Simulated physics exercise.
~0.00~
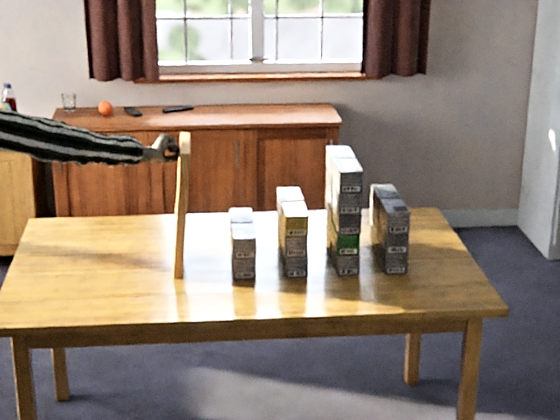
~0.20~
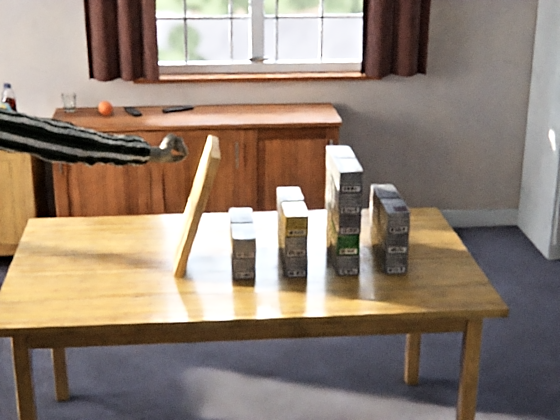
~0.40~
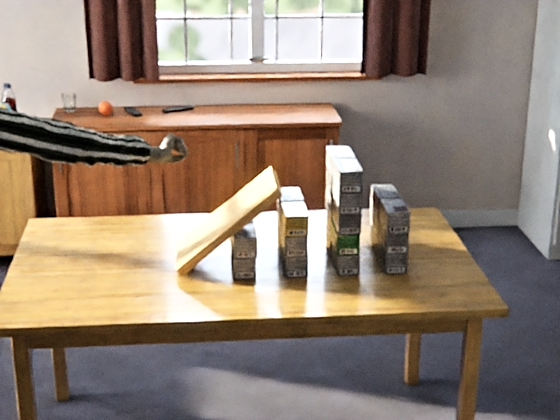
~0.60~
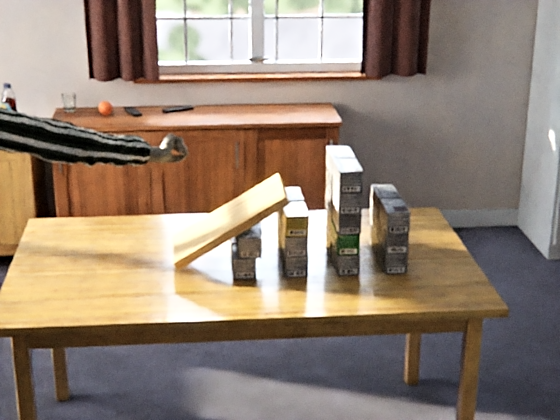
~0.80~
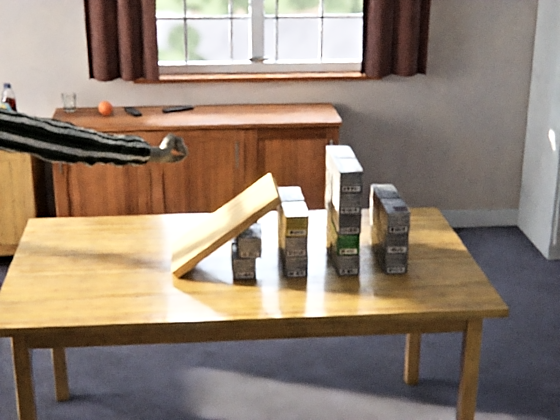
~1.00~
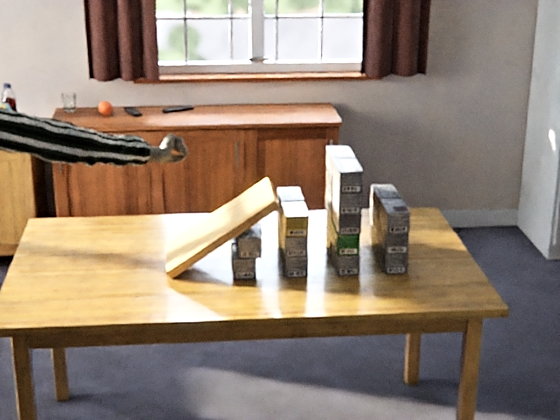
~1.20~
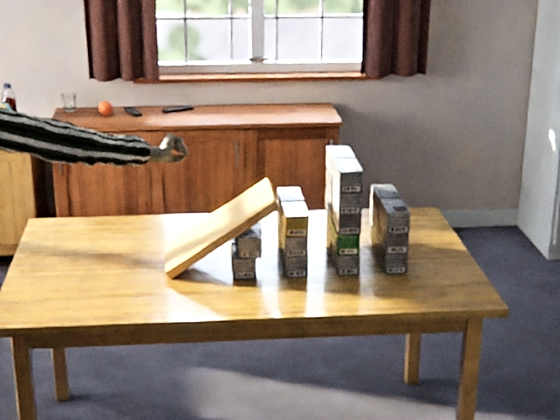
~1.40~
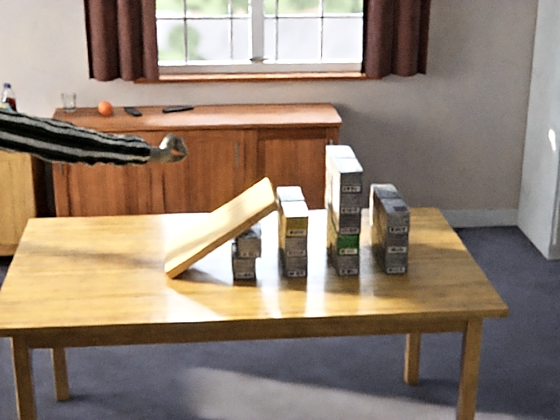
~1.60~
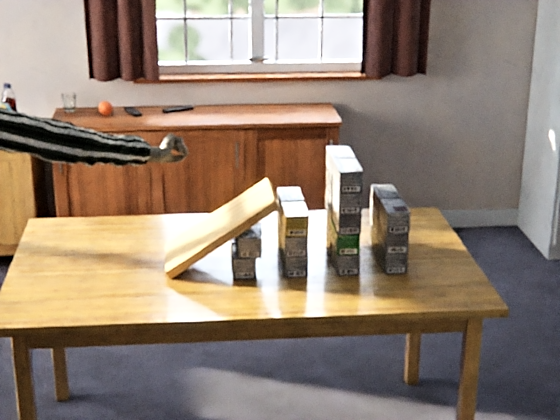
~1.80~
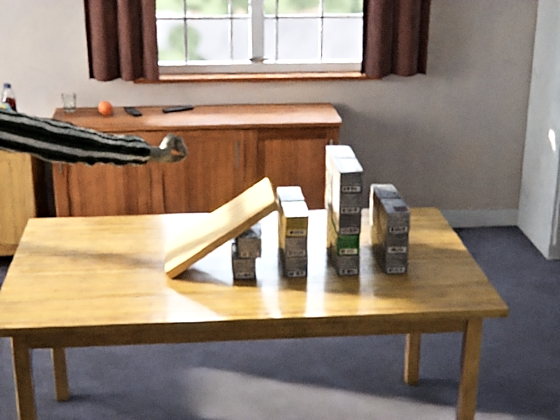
The footage shows a striped-sleeved arm beside an upright board on a wooden table, which tips right onto the nearest short pile of small packets, slides back slightly, and comes to rest leaning there, while all the piles remain standing.
